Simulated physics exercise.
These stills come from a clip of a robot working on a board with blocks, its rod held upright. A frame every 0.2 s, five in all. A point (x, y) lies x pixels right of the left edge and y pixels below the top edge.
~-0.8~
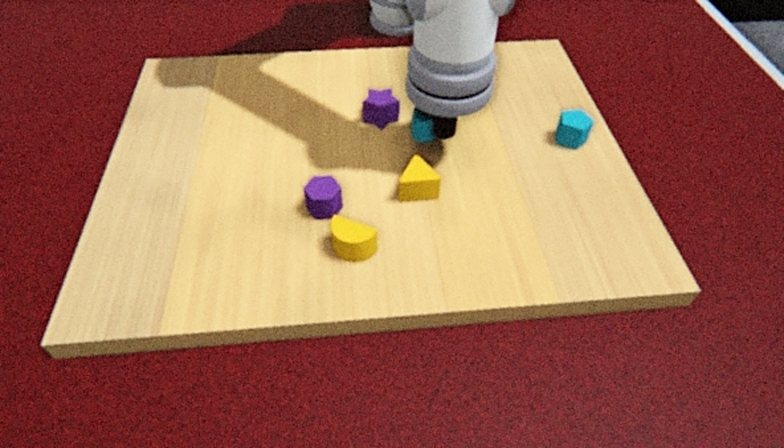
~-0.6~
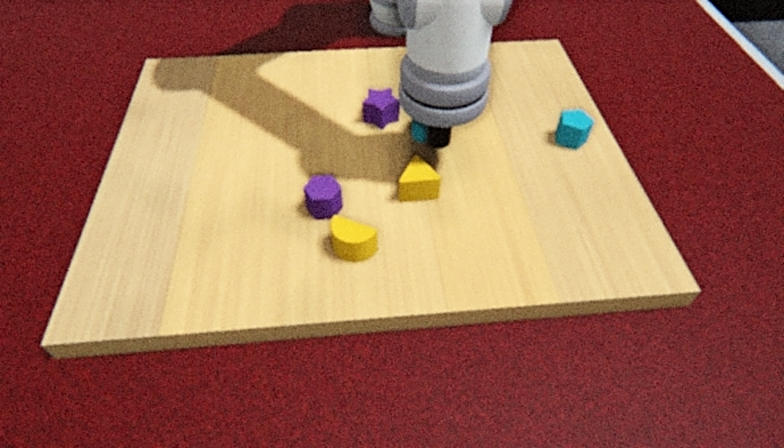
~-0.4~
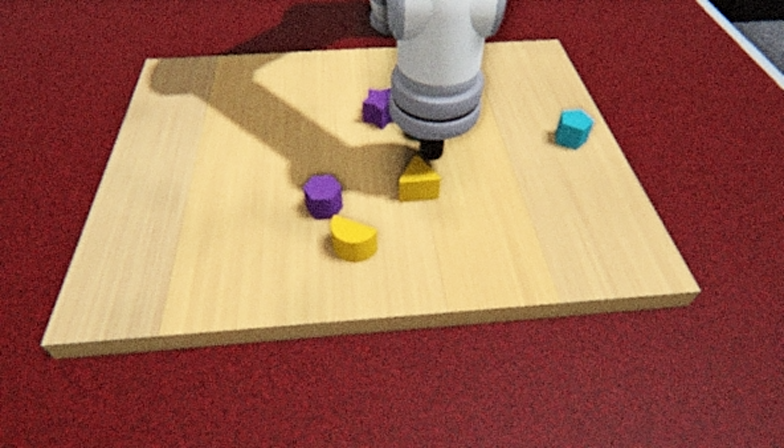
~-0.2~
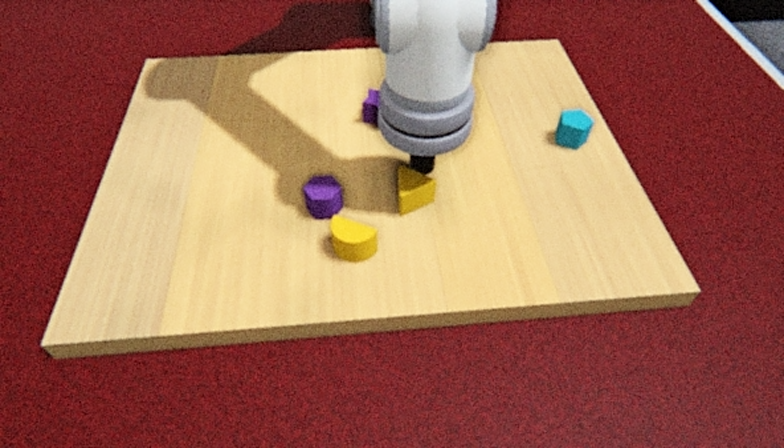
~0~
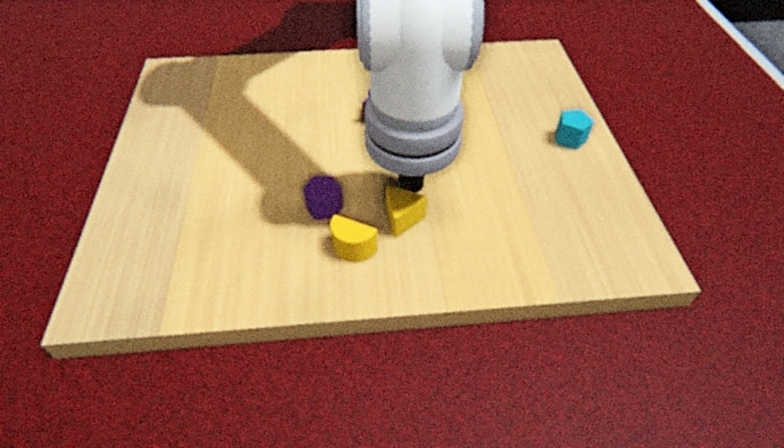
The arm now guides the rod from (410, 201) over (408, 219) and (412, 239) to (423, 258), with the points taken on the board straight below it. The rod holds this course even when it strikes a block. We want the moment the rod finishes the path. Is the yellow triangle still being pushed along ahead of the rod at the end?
No, I don't think so.
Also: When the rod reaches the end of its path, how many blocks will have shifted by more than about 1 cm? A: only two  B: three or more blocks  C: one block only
Option C.
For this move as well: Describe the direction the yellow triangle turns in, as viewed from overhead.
From above, the yellow triangle will be seen to turn clockwise.
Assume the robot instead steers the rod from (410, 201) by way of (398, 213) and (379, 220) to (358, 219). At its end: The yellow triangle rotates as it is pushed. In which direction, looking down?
It ends up turned anticlockwise.
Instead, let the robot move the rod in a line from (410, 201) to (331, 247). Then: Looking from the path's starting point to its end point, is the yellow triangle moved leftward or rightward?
The shift is to the left of that direction.
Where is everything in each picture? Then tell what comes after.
Tip of the rod at (444, 133), middles of tops, yellow D-shaped block at (351, 229), yellow triangle at (419, 171), in the first picture.
Rod at (438, 142), nothing pushed, in the second picture.
Rod at (431, 154), nothing pushed, in the third picture.
Rod at (422, 168), yellow triangle at (412, 180), in the fourth picture.
Rod at (411, 186), yellow D-shaped block at (351, 229), yellow triangle at (403, 199), in the fifth picture.
On the path given first. Halfway along, rod at (409, 214); yellow triangle at (396, 228), turned 20° clockwise.
At the end, rod at (424, 243); yellow D-shaped block unmoved; yellow triangle at (394, 242), turned 40° clockwise.
